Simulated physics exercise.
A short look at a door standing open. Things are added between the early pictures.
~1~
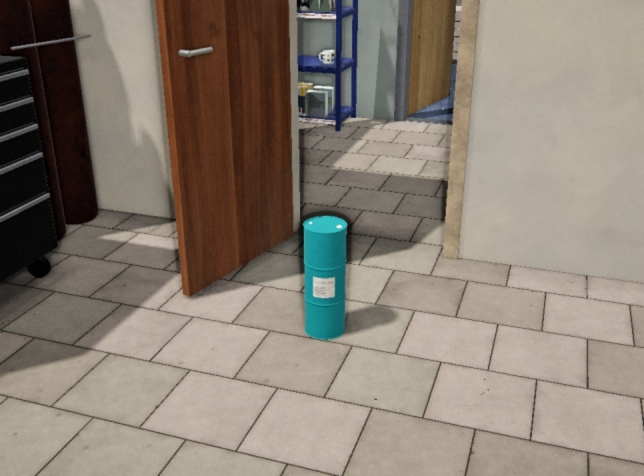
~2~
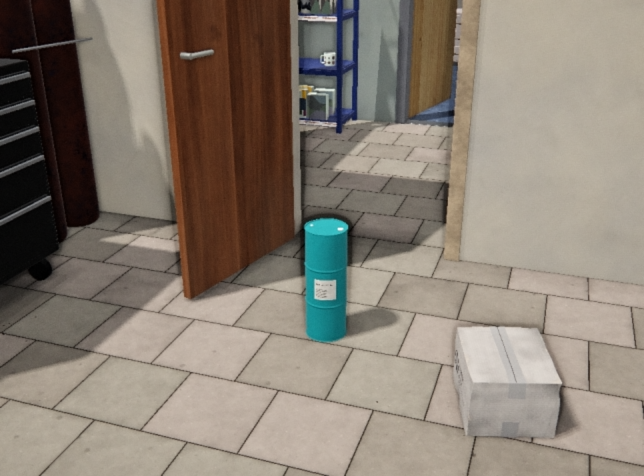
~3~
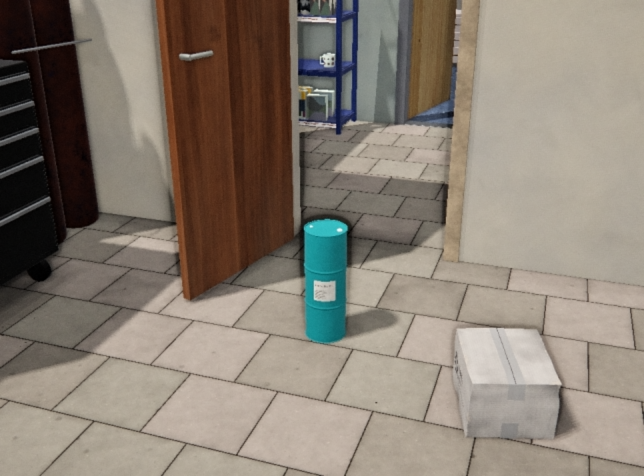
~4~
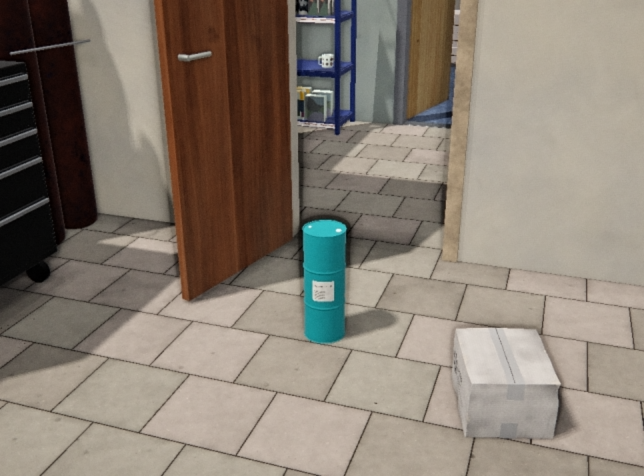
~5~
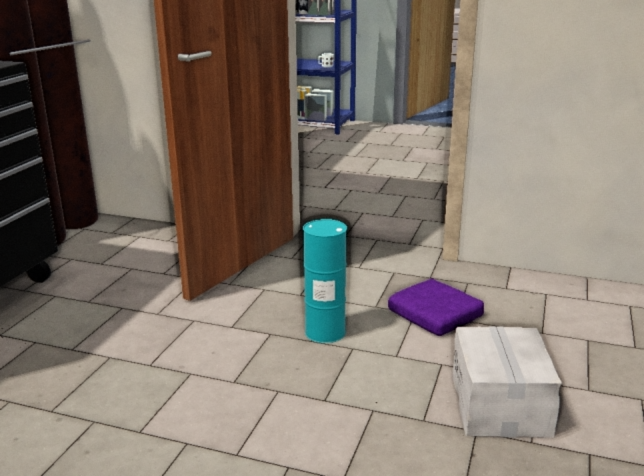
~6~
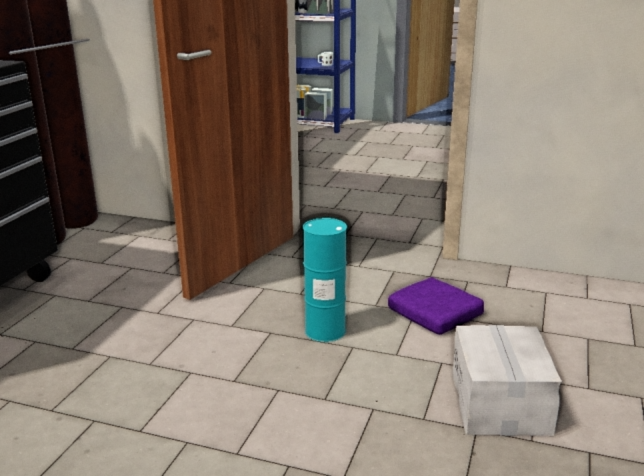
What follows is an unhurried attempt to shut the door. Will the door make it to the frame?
The door shuts.
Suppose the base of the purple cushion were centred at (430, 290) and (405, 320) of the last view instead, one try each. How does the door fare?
In the first case it shuts; in the second case it closes.
Then, 0.80 s later than the last frame, door 87° open.
Then, 1.40 s later than the last frame, door 63° open.
Then, 2.00 s later than the last frame, door 38° open.
Then, 2.60 s later than the last frame, door 12° open.
When it is over, door 0° open; all 3 as before. End places, in pixels of the last picture, purple cushion near (435, 305).
